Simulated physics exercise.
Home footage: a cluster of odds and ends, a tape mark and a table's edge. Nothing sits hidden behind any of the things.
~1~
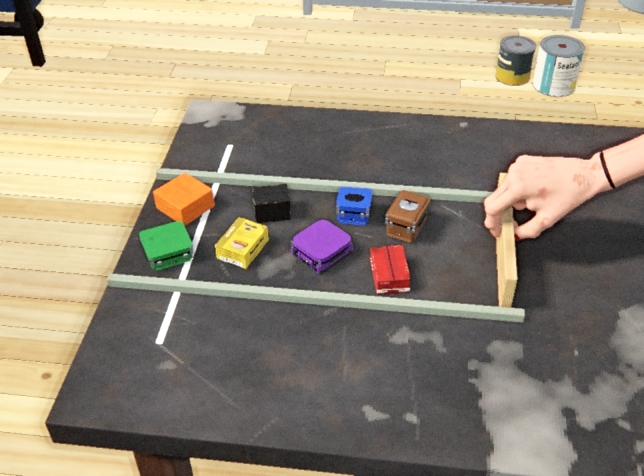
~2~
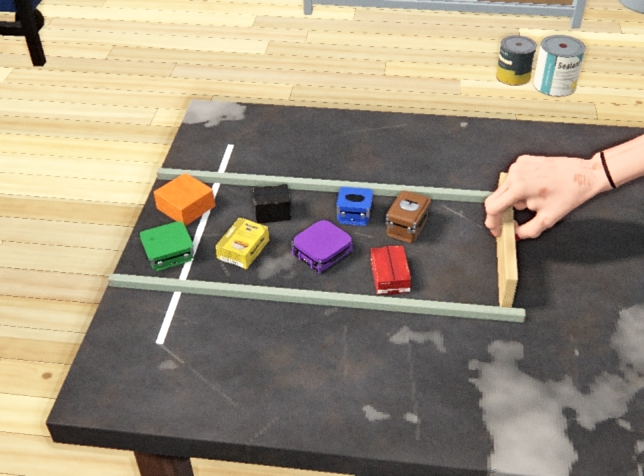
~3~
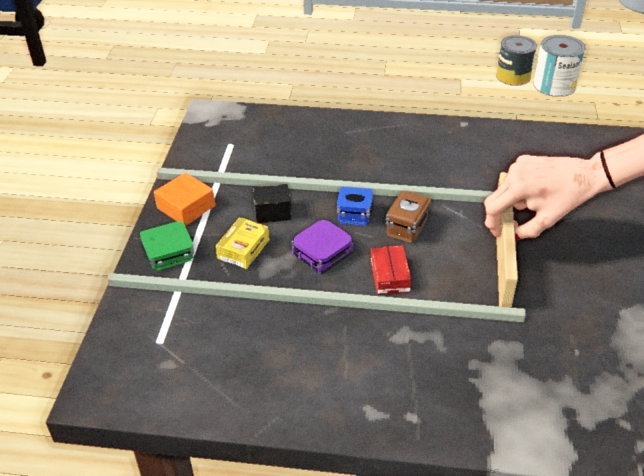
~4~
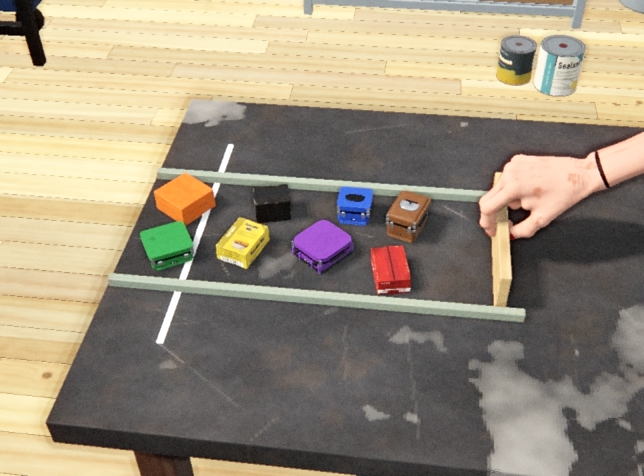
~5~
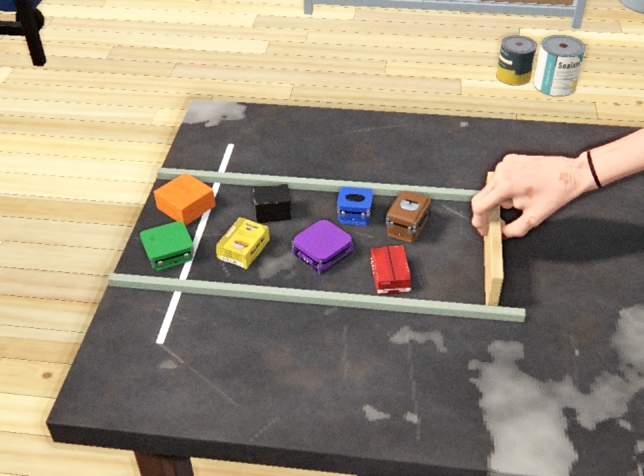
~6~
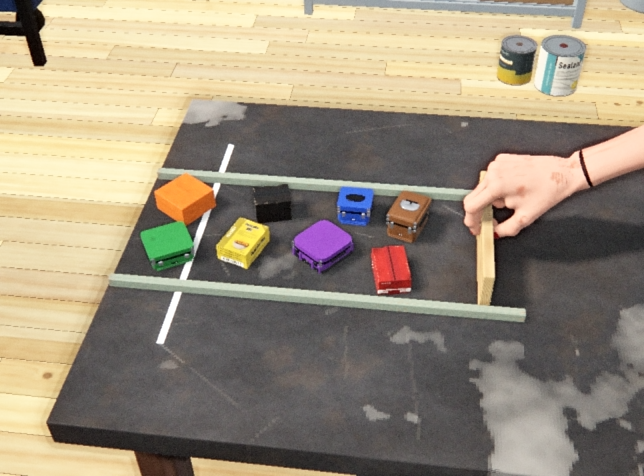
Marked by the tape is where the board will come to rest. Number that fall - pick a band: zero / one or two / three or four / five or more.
Band: Three or four.
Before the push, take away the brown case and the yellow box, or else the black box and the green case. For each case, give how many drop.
Result: 1, then 2.
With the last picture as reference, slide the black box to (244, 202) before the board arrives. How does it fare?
In that case it plunges.
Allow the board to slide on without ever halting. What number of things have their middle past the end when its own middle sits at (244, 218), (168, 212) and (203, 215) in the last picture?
In that order 2, 6 and 4.
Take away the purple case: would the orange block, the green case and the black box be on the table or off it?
Orange block: Down; green case: Down; black box: Down.
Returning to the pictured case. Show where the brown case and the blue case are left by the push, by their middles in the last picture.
One is at about (191, 201), the other at about (166, 191).
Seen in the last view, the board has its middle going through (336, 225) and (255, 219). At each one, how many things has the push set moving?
In order, the tallies are 6 and 8.
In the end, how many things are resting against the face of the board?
The figure is 2.
Early on, none off yet; orange block at rest near (186, 199); green case at rest near (168, 247); yellow box at rest near (243, 243).
A while later, none off yet; orange block travelled a little near (168, 198); green case travelled a little near (149, 250); yellow box travelled about its own width near (186, 235).
Finally, the number that fall off is three or four; lost, black box, yellow box, green case and orange block.
